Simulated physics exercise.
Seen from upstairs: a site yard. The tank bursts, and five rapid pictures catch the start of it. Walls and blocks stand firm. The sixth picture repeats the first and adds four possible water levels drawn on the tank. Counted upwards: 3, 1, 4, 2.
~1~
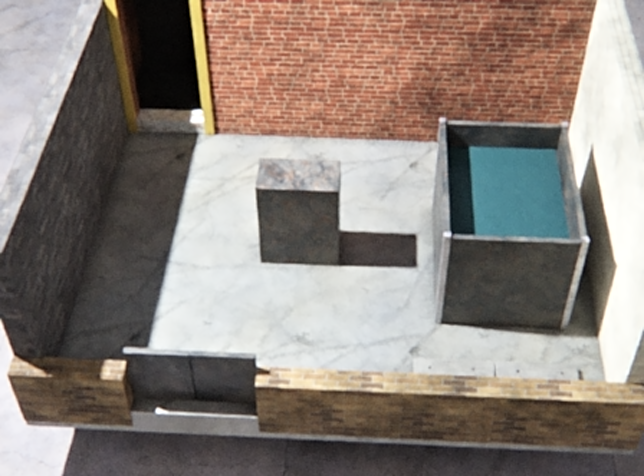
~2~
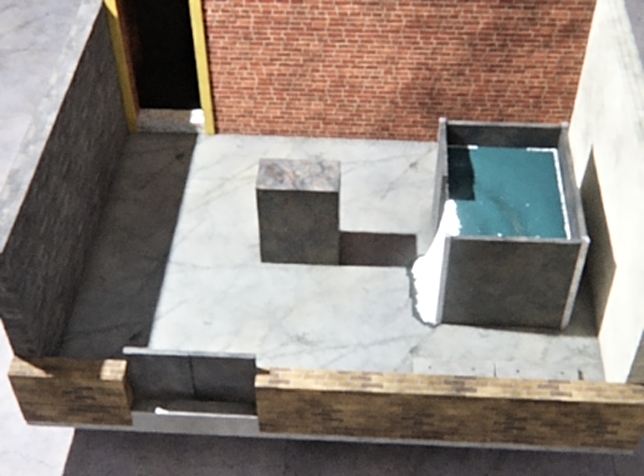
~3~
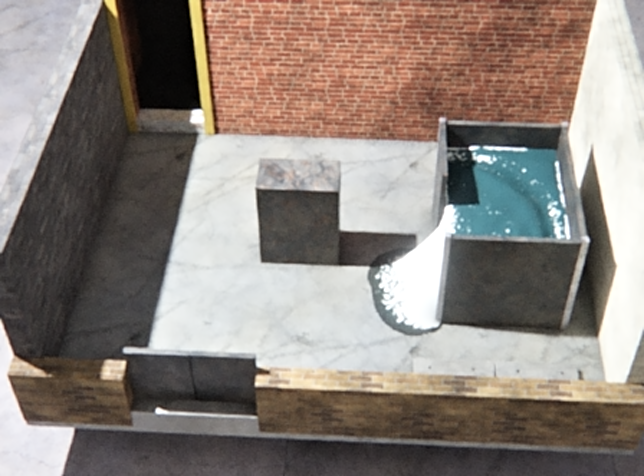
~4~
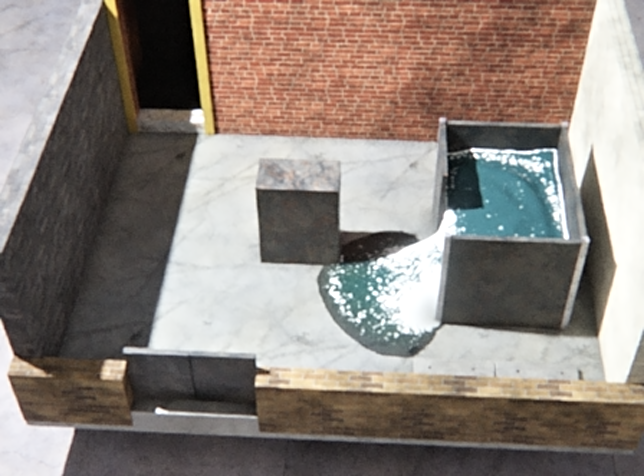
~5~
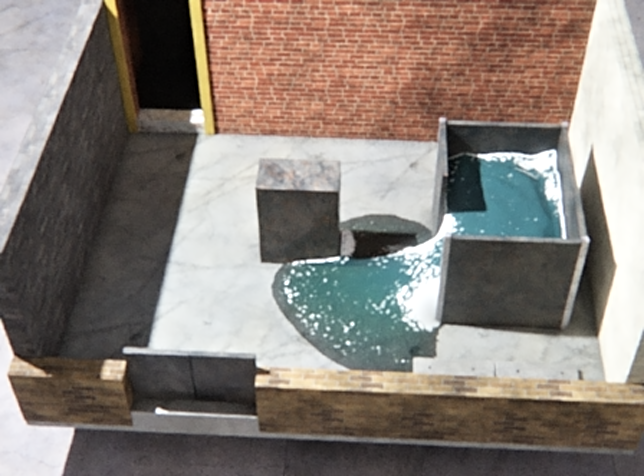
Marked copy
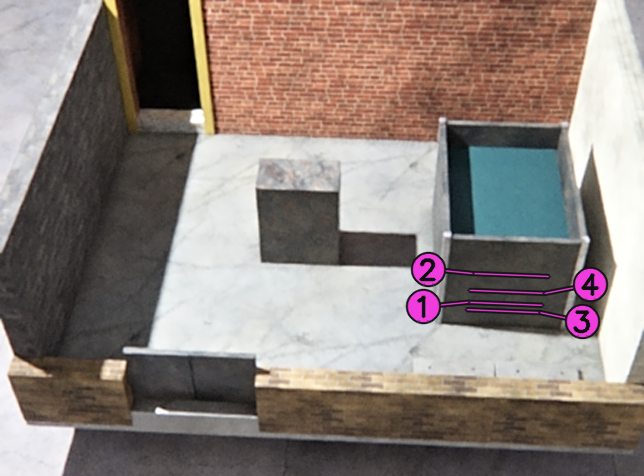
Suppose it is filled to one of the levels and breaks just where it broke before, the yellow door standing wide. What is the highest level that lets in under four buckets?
Level 2.
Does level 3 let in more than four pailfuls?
No.
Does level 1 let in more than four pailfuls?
No.
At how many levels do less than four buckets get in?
All four.
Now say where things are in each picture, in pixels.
The first frame shows water in the tank at rest, its middle at (506, 200); foot of the yellow doorway at (172, 132); shut gate at (191, 360).
In the second frame, 1 % of the ground under water, visible out to (422, 259).
In the third frame, 4 % of the ground under water, visible out to (385, 258).
In the fourth frame, 8 % of the ground under water, visible out to (327, 274).
In the fifth frame, 14 % of the ground under water, visible out to (282, 296).
In magenta, 1 at (505, 303); 2 at (510, 274); 3 at (503, 311); 4 at (507, 291); from the bottom up 3, 1, 4, 2.
With 1, nothing gets over.
With 2, a bucket or two gets in.
With 3, nothing gets over.
With 4, nothing gets over.
